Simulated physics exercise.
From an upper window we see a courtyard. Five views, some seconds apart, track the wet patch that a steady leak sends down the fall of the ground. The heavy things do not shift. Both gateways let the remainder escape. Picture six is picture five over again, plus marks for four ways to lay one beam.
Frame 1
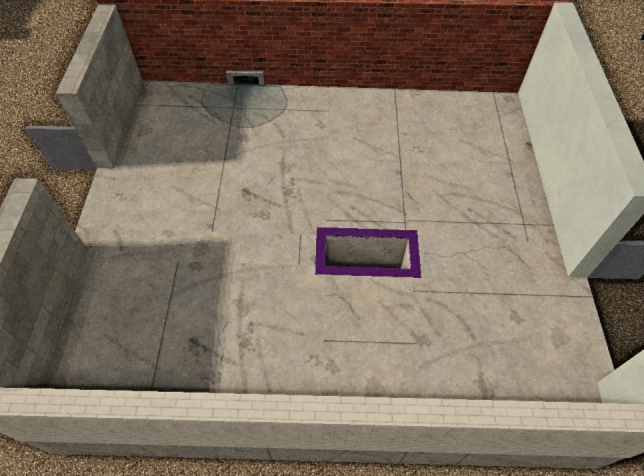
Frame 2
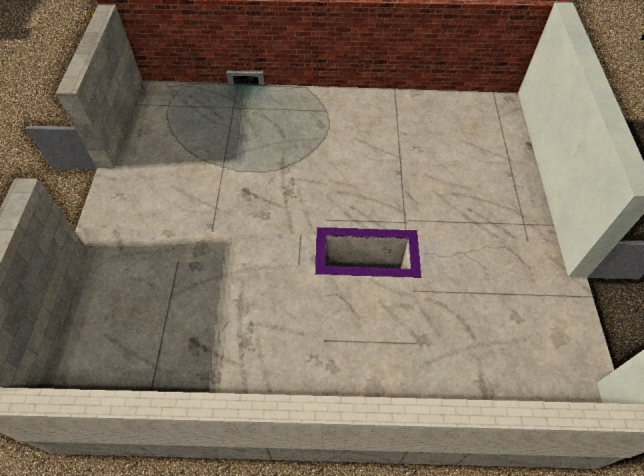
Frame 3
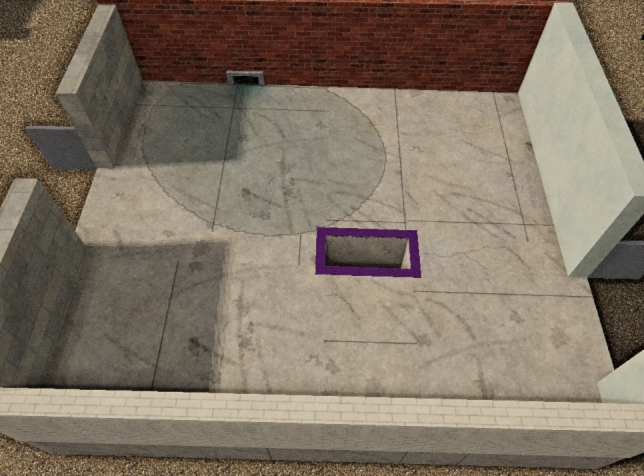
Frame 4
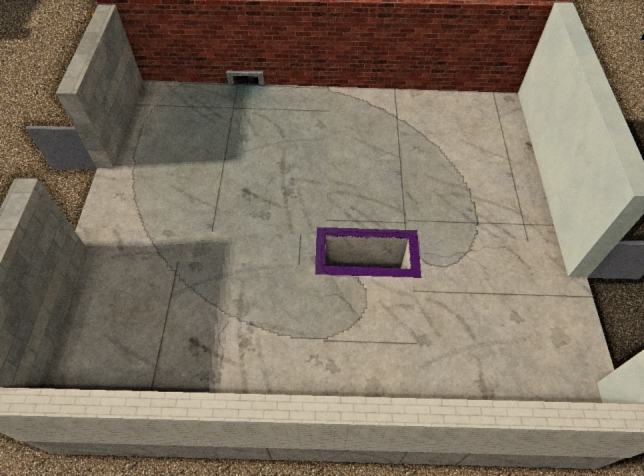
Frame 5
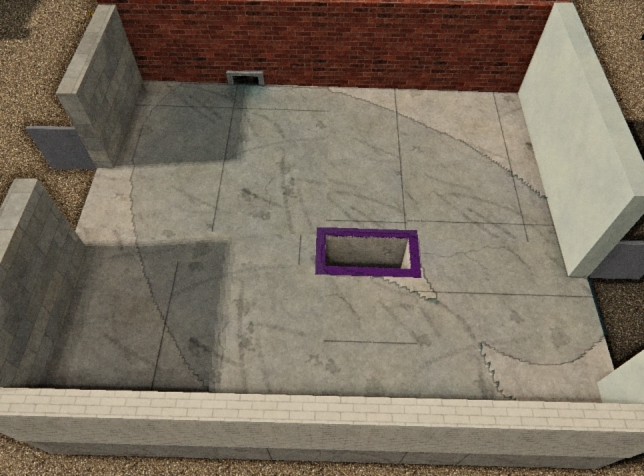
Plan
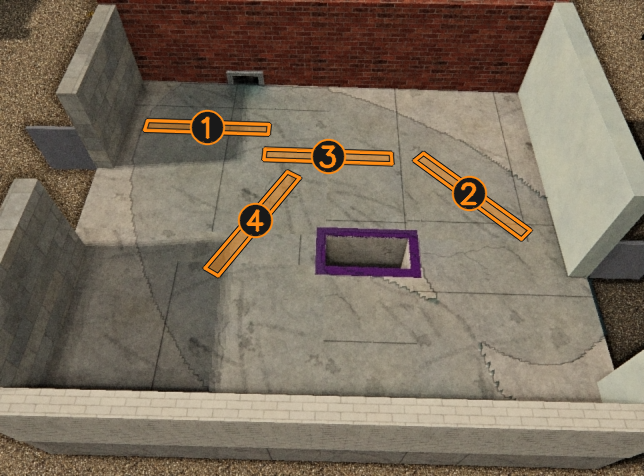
A dark wet patch crept out from a small opening by the brick wall and widened across the pale courtyard floor, reached the purple-edged gully, passed around both sides and covered much of the ground.
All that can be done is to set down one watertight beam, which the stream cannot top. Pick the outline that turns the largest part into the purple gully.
I would pick place 2.
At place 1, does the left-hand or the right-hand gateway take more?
The right one.
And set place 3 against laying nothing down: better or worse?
Place 3 is worse.
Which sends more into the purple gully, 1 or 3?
It is 3.
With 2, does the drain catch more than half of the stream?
No, it does not.
On the marked copy, 1 from (146, 125) to (268, 129); 2 from (419, 156) to (525, 234); 3 from (264, 154) to (391, 158); 4 from (211, 271) to (293, 174).
If 1 is chosen, about 11 % of the stream goes into the purple gully, about 88 % out by the gates.
If 2 is chosen, about 33 % of the stream goes into the purple gully, about 67 % out by the gates.
If 3 is chosen, about 17 % of the stream goes into the purple gully, about 83 % out by the gates.
If 4 is chosen, about 14 % of the stream goes into the purple gully, about 86 % out by the gates.
